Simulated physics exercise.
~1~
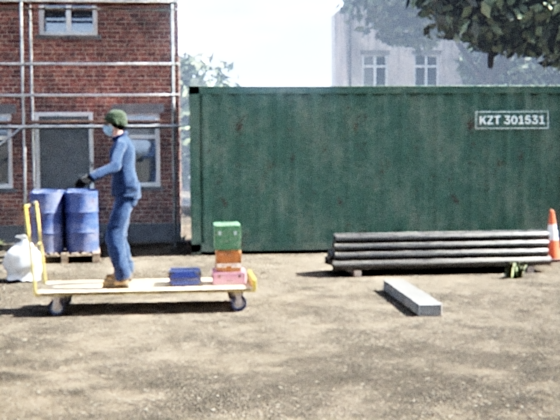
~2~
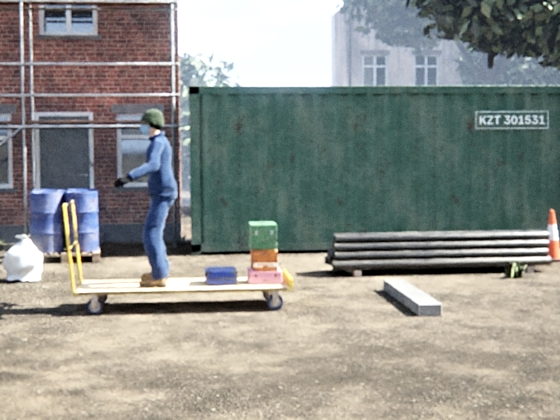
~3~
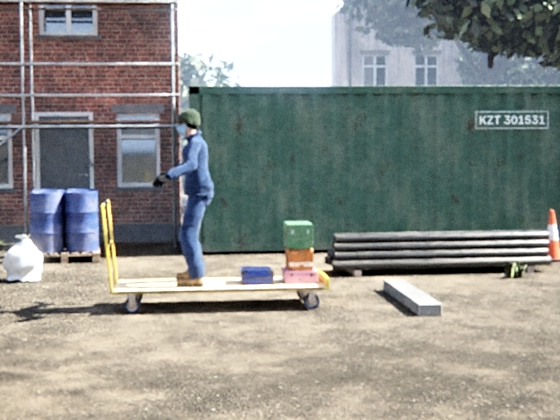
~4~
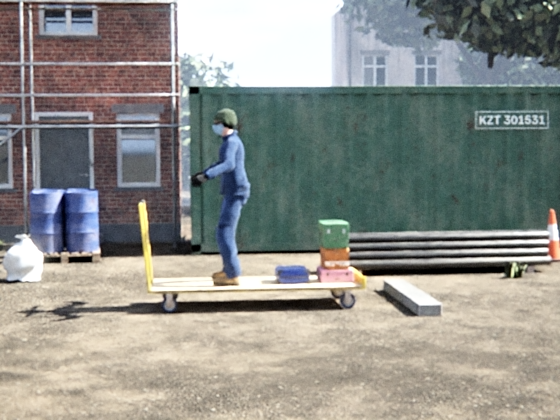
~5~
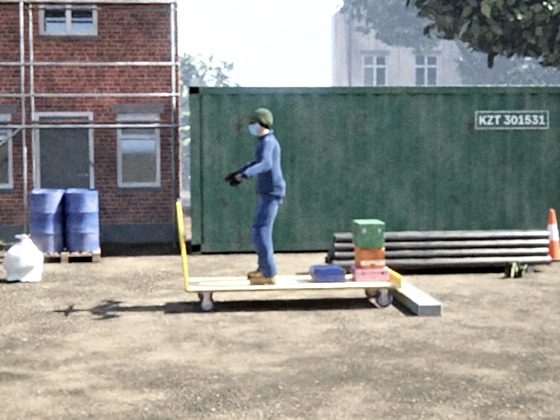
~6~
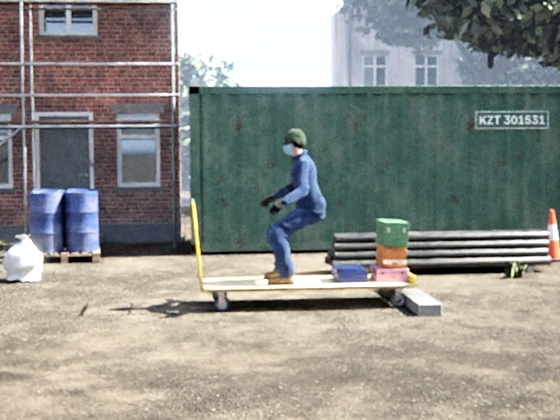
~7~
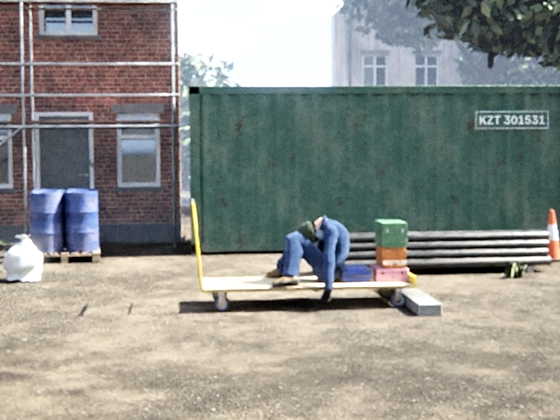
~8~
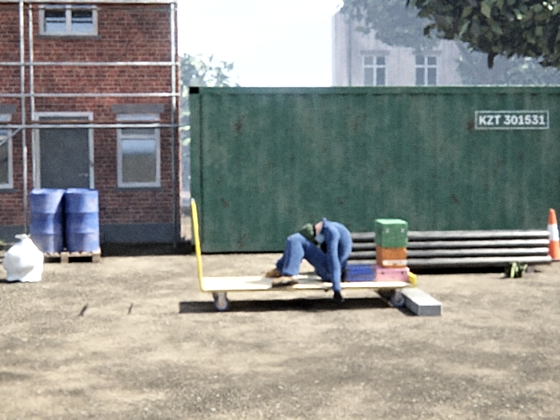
Flatbed trolley carrying a standing figure and small cases rolling right, stopping against a beam, the figure crumpling onto the deck.
